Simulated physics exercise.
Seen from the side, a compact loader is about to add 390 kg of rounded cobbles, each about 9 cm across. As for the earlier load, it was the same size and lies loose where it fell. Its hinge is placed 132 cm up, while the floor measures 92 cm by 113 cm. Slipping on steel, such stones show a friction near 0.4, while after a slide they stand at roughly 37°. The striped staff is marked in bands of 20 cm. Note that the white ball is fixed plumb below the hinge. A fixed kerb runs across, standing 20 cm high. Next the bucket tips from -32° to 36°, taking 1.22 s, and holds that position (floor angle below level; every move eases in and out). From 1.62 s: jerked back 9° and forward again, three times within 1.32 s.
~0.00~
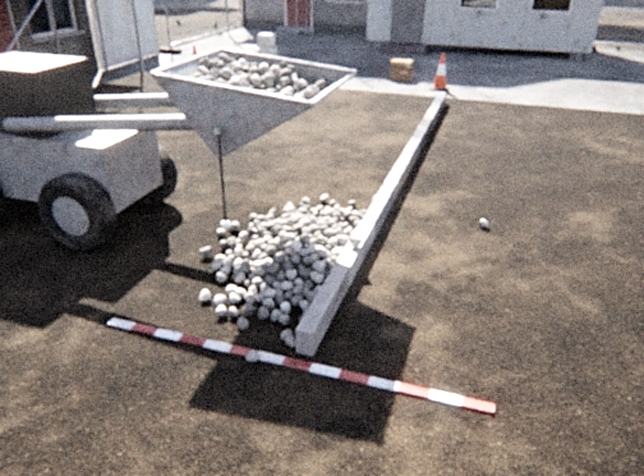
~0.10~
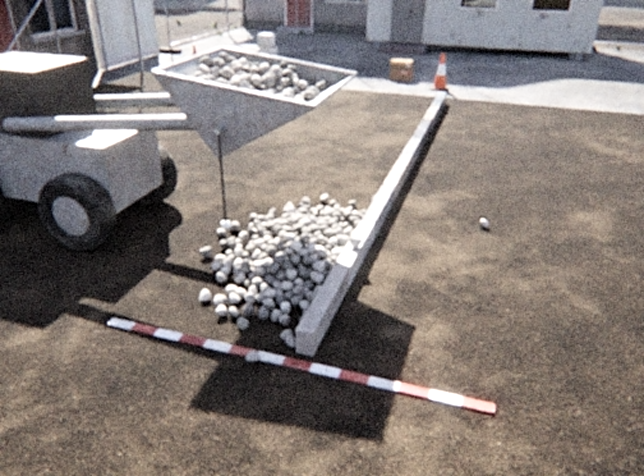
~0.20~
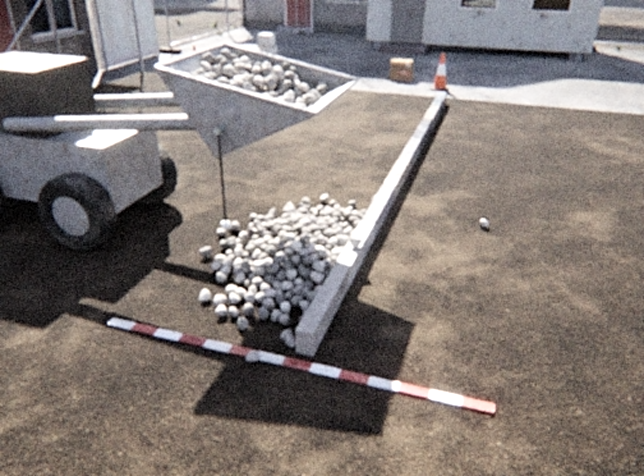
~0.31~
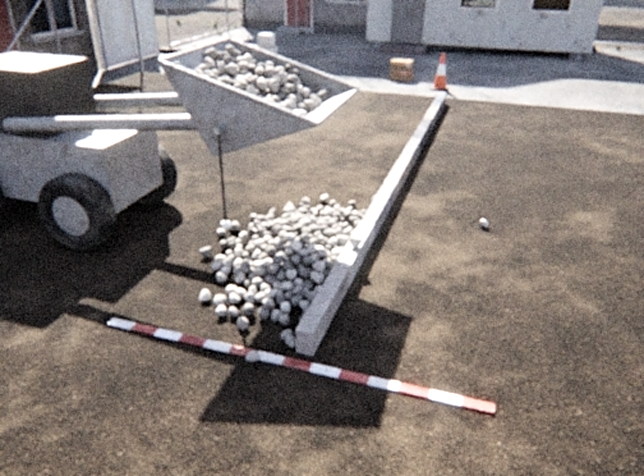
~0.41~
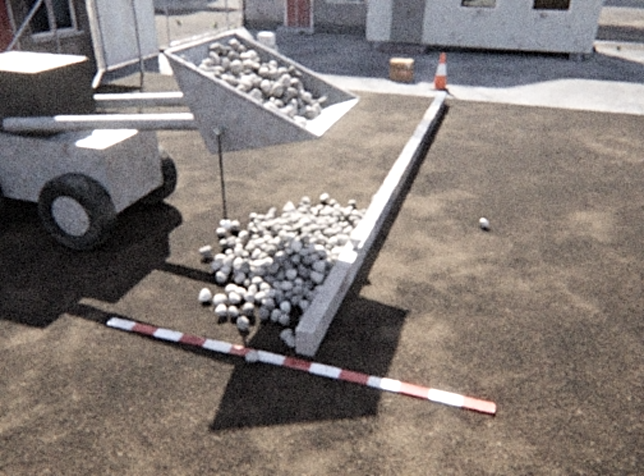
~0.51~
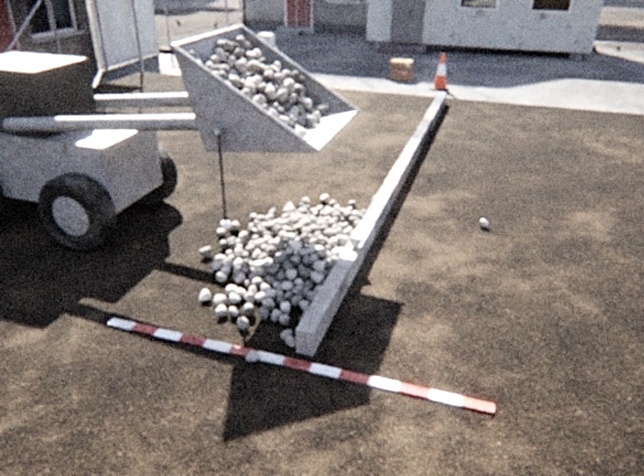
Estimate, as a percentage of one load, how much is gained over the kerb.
Some 69 per cent is added.
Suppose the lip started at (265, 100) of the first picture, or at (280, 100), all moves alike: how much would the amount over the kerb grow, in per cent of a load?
Near 20 in a hundred, then near 35 in a hundred.
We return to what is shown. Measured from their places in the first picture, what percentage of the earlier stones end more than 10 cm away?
Close to 0 in a hundred of them.
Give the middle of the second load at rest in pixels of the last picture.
Roughly at (392, 263) in the last picture.
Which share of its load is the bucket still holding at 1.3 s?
It holds some 60 percent.
After 0.9 s the floor is at 26°; in per cent of one load, 100 in the bucket, 100 on this side of the kerb; the foremost stones are at (360, 255).
After 1.3 s the floor is at 36°; in per cent of one load, 61 in the bucket, 138 on this side of the kerb, 1 over the kerb; the foremost stones are at (382, 233).
After 3.4 s the floor is at 36°; in per cent of one load, 0 in the bucket, 131 on this side of the kerb, 69 over the kerb; the foremost stones are at (575, 295).
After 6.1 s the floor is at 36°; in per cent of one load, 0 in the bucket, 131 on this side of the kerb, 69 over the kerb; the foremost stones are at (575, 295). Net gain over the kerb, 69.
